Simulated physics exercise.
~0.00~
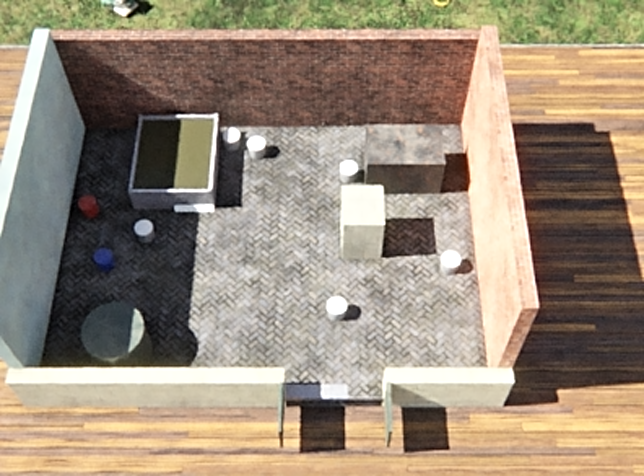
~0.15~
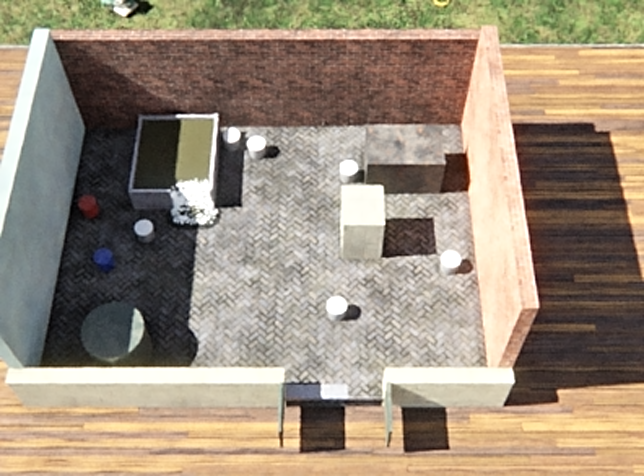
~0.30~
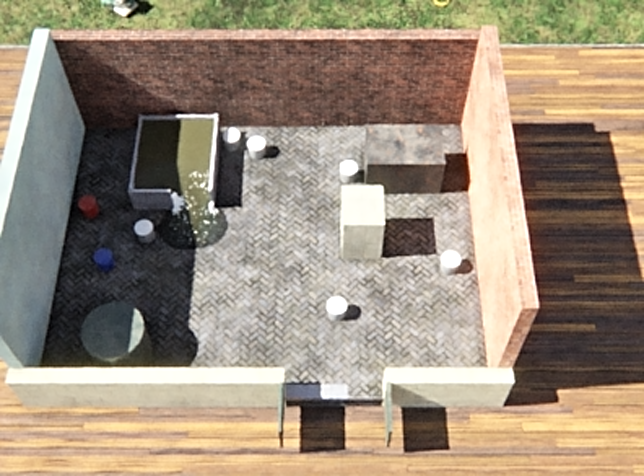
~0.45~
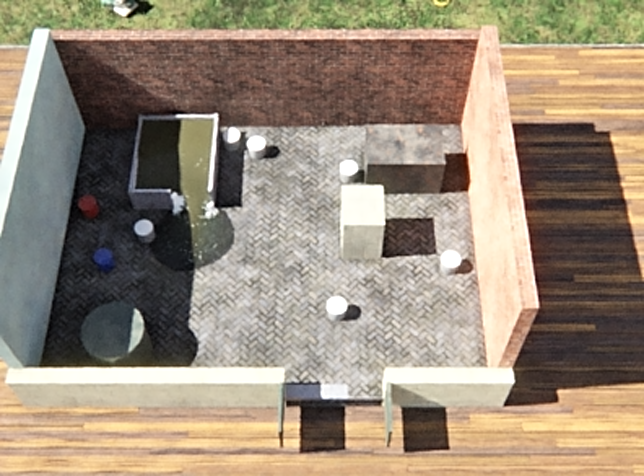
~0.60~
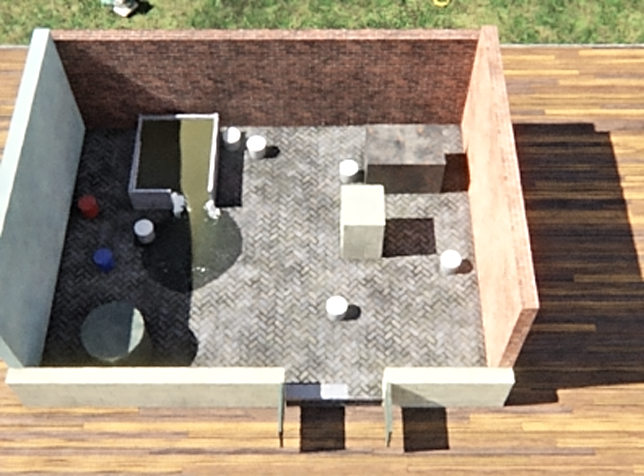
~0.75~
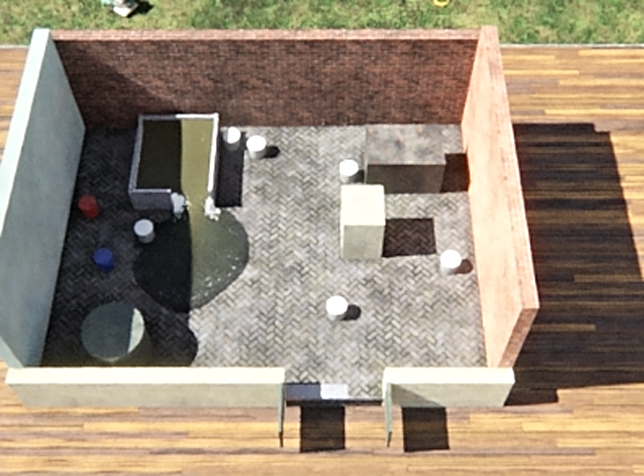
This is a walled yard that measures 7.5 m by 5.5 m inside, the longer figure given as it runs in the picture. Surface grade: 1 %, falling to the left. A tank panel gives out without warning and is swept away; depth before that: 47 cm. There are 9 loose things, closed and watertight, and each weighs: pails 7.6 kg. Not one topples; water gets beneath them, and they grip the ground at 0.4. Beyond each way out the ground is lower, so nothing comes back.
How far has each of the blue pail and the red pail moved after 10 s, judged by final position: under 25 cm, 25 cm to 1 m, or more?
The blue pail is left in its spot, the red pail is left in its spot.
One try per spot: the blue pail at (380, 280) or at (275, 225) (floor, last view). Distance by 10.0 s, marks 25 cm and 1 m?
Try one, it keeps its spot; try two, it keeps its spot.
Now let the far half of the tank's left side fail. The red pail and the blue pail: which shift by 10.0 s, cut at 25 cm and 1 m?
The red pail is swept a long way; the blue pail is swept a long way.
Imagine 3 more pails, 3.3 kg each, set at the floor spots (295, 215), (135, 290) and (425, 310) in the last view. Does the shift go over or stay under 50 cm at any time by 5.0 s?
First within, then beyond, then within.
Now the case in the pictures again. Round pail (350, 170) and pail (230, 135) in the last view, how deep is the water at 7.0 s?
Depth approx. 0 cm / 0 cm.
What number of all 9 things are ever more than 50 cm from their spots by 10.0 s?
It adds up to 0.
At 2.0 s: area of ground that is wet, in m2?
Near 15 m2 in all.
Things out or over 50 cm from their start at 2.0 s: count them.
By then 0.
After 2.0 s the blue pail is near (103, 256), 0.0 m from its start, aground; the red pail is near (87, 202), 0.0 m from its start, aground; 0 of 9 are out; 0 afloat.
After 4.5 s the blue pail is near (103, 256), 0.0 m from its start, aground; the red pail is near (87, 202), 0.0 m from its start, aground; 0 of 9 are out; 0 afloat.
After 7.0 s the blue pail is near (103, 256), 0.0 m from its start, aground; the red pail is near (87, 202), 0.0 m from its start, aground; 0 of 9 are out; 0 afloat.
After 10.0 s the blue pail is near (103, 256), 0.0 m from its start, aground; the red pail is near (87, 202), 0.0 m from its start, aground; 0 of 9 are out; 0 afloat.
